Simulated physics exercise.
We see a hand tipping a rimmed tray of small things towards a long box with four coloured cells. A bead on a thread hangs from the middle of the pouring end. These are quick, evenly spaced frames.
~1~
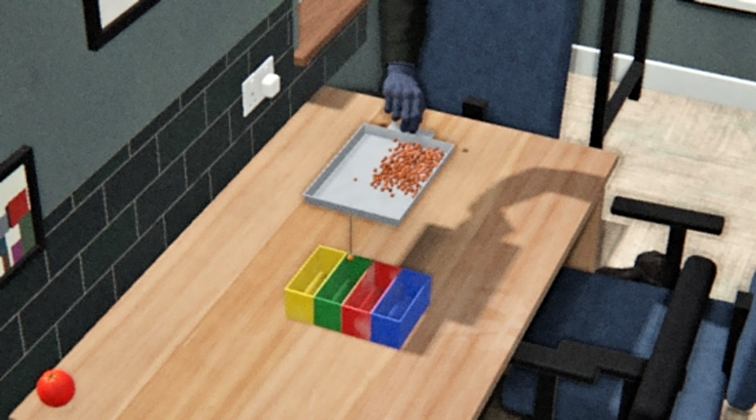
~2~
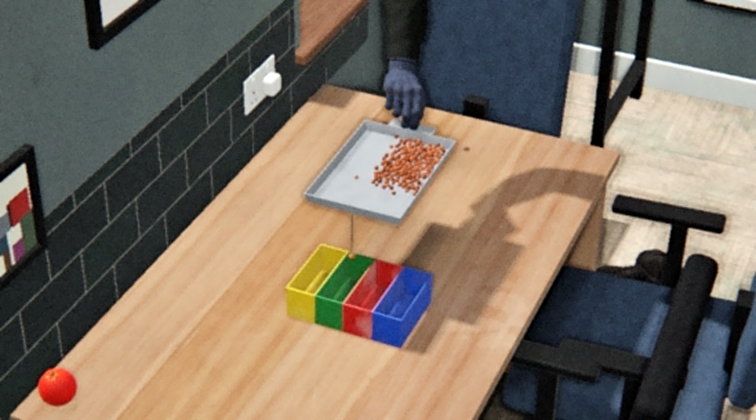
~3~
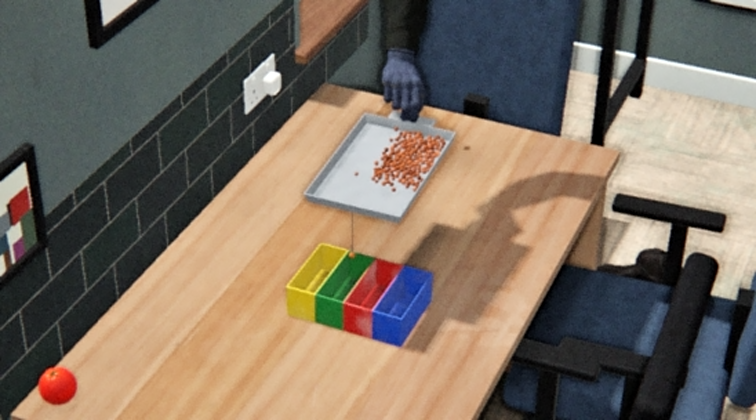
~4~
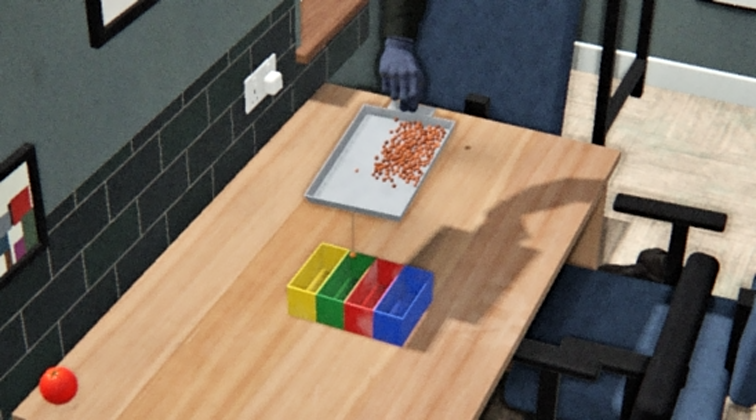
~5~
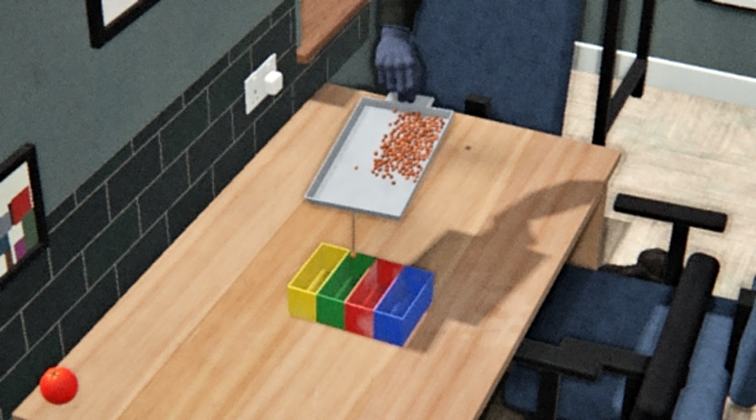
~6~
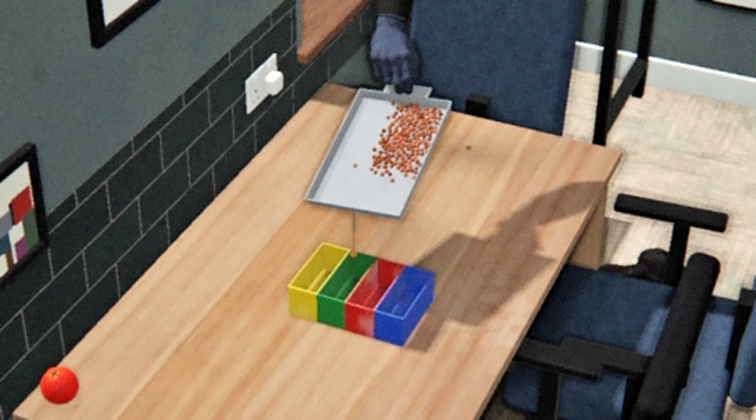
A gloved hand raised the back of a grey tray of small reddish-brown pellets, slowly tilting it towards a box with yellow, green, red and blue compartments, while the pellets stayed bunched near the hand.
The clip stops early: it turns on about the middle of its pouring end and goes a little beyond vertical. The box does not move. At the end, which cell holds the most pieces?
The yellow cell gets the most.
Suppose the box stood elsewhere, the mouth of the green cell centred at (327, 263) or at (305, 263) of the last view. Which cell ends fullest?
At the first place that yellow cell, at the second the green cell.
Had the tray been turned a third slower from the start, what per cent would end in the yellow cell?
Some 40 per cent.
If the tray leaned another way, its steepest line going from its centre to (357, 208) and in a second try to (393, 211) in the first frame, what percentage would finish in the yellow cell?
The first gives 20 %, the second 0 %.
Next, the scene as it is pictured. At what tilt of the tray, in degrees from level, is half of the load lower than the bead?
Near 95 degrees.
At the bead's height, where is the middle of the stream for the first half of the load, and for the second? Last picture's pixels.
The first part at (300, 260); the rest at (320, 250).
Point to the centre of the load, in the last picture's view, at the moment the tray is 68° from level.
Roughly at (327, 207).
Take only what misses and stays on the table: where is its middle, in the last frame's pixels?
Roughly at (275, 288).
Soon after the last picture, tray tipped steeply; about two thirds on the tray; a stray few in the green cell; a stray few in the yellow cell; about a quarter falling or outside the box.
A little later, tray tipped past a quarter turn; about a third on the tray; about a quarter in the yellow cell; a small part in the green cell; a stray few in the red cell; a stray few in the blue cell; about a third falling or outside the box.
Later still, tray tipped past a quarter turn; about a third in the yellow cell; about a quarter in the green cell; a stray few in the red cell; a stray few in the blue cell; about half falling or outside the box.
At rest, tray tipped past a quarter turn; about a third in the yellow cell; about a quarter in the green cell; a stray few in the red cell; a stray few in the blue cell; about half outside the box.
